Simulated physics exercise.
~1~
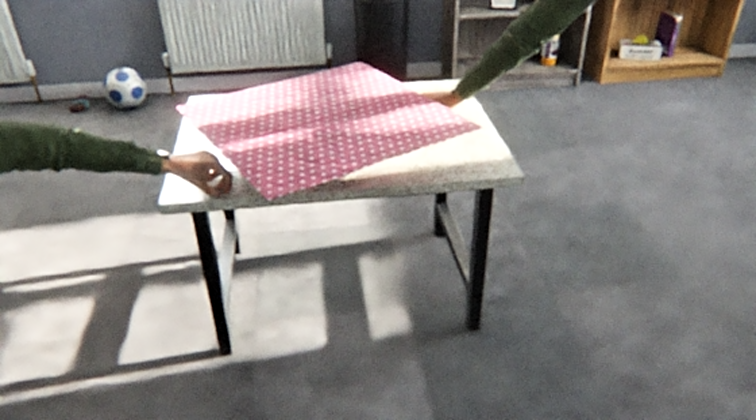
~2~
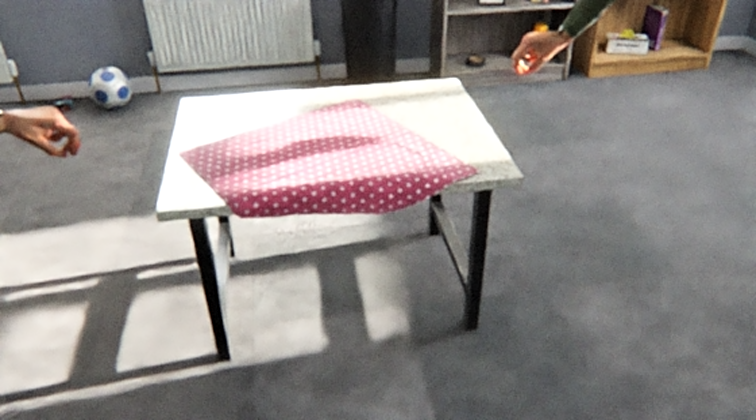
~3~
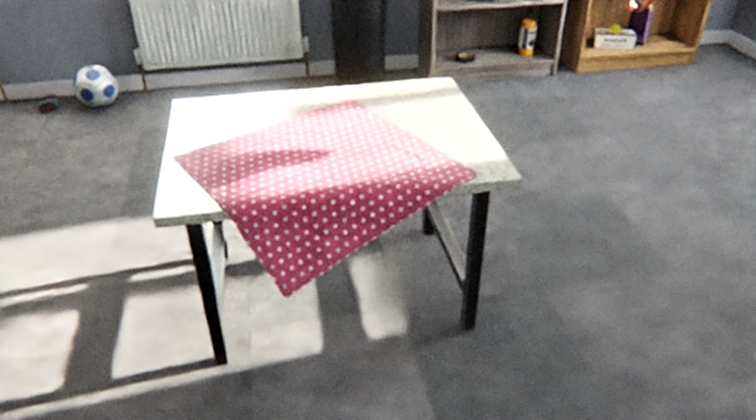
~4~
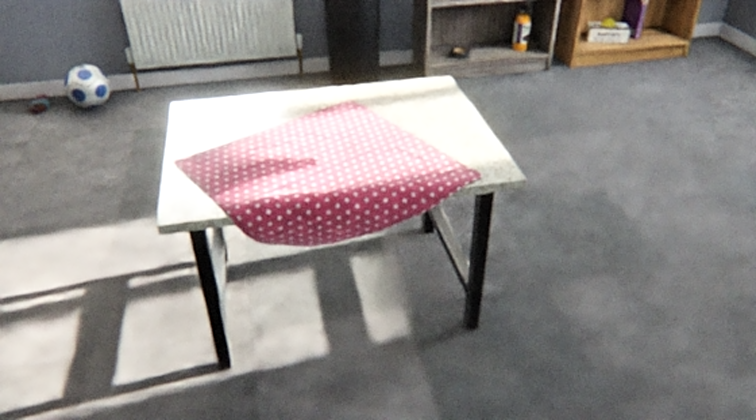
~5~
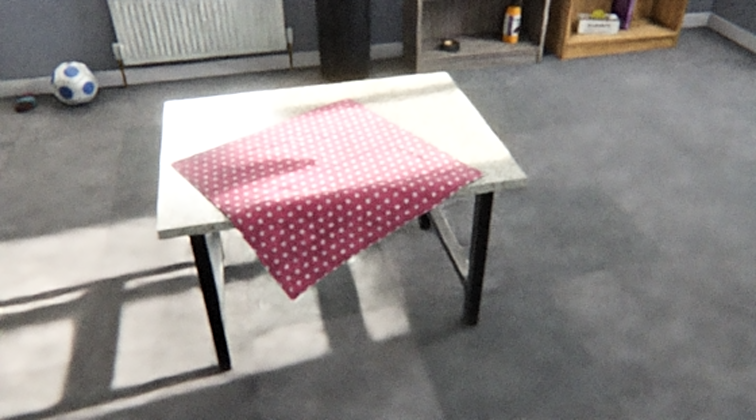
Pink polka-dot cloth dropping from two hands onto a white table, its overhanging front corner flapping while the cloth stays on.
